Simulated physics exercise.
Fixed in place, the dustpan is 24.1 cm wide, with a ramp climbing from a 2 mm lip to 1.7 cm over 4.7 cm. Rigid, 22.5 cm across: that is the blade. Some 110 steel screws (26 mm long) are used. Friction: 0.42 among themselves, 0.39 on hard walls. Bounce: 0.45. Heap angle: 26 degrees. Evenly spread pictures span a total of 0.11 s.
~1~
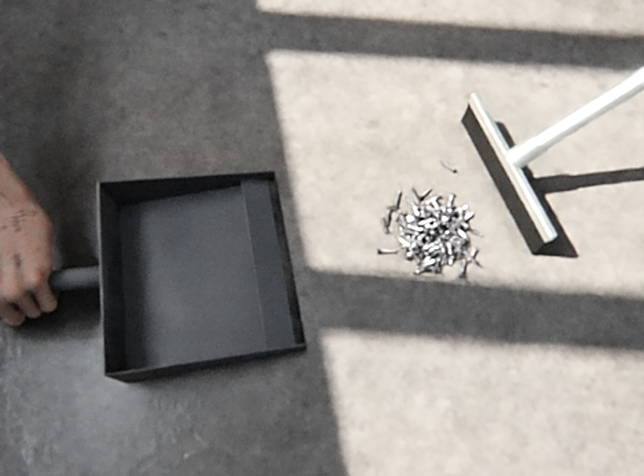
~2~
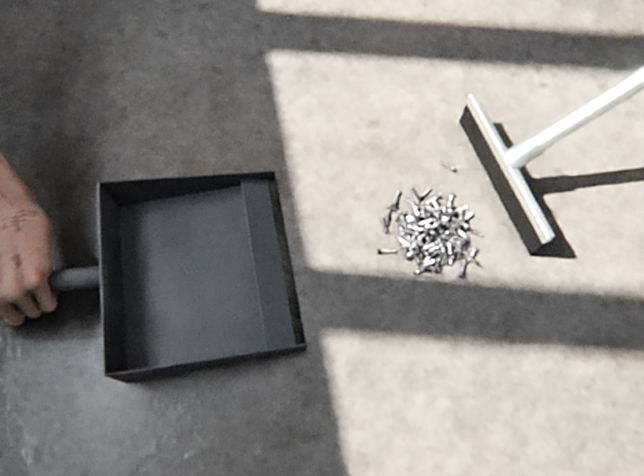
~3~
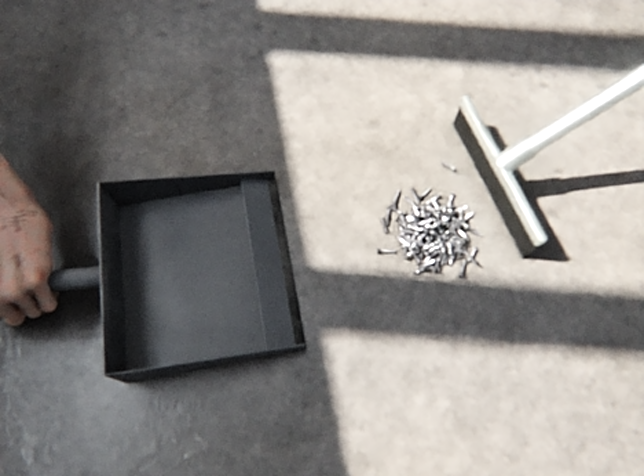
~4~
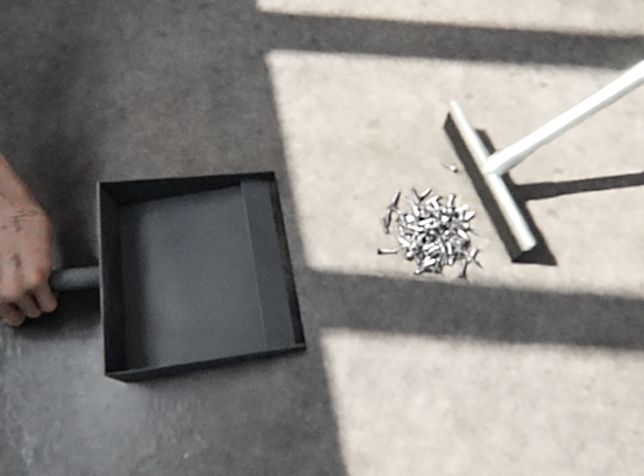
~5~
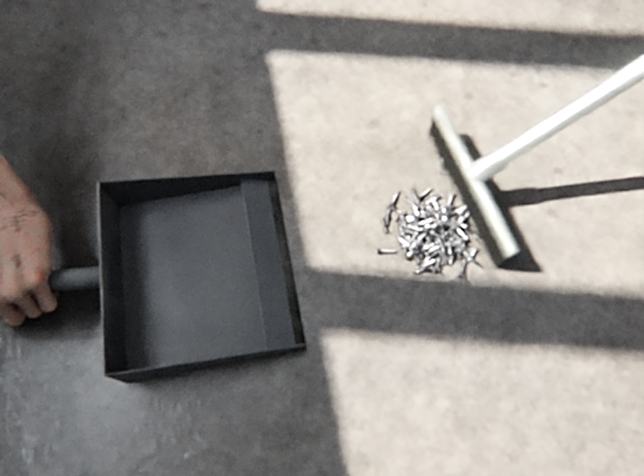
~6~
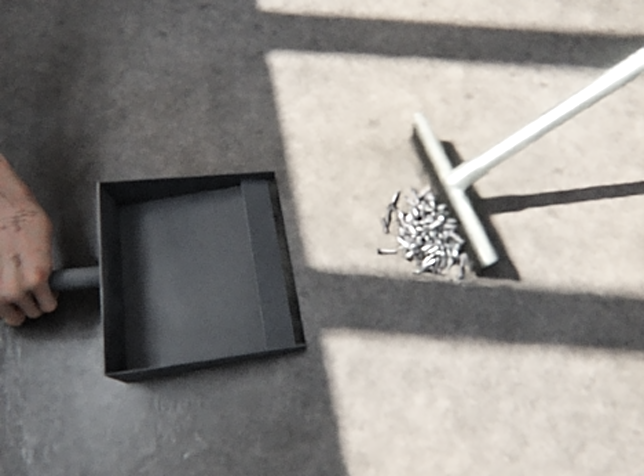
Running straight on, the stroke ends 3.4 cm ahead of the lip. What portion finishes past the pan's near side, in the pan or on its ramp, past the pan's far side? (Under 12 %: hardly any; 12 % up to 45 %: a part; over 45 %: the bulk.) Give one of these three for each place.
Near side: Hardly any; pan: The bulk; far side: Hardly any.
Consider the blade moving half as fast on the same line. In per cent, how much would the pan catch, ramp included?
Share: Close to 10 %.
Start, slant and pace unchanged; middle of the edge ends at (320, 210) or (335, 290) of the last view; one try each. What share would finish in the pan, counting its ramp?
About 55 % and 45 %.
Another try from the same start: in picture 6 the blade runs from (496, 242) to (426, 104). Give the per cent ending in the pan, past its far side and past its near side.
Split: Pan = 40, far = 0, near = 5.
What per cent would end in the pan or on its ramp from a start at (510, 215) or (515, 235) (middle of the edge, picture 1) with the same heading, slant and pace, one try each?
I'd put it near 65 per cent for the first and near 60 per cent for the second.
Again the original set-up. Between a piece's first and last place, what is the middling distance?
22 cm, roughly.
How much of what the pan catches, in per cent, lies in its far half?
Close to 20 %.
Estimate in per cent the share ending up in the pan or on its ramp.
Roughly 60 per cent.
Then, 0.09 s after the last picture, middle of the blade 11 cm from the lip; 0 % over the lip, far side 0 %, near side 0 %.
Then, 0.14 s after the last picture, middle of the blade 6 cm from the lip; 0 % over the lip, far side 0 %, near side 5 %.
Then, 0.34 s after the last picture, middle of the blade 5 cm from the lip; 65 % over the lip, far side 0 %, near side 5 %.
In the end, near side 10 %, pan 60 %, far side 0 %, in front of the lip or behind the blade 30 %.
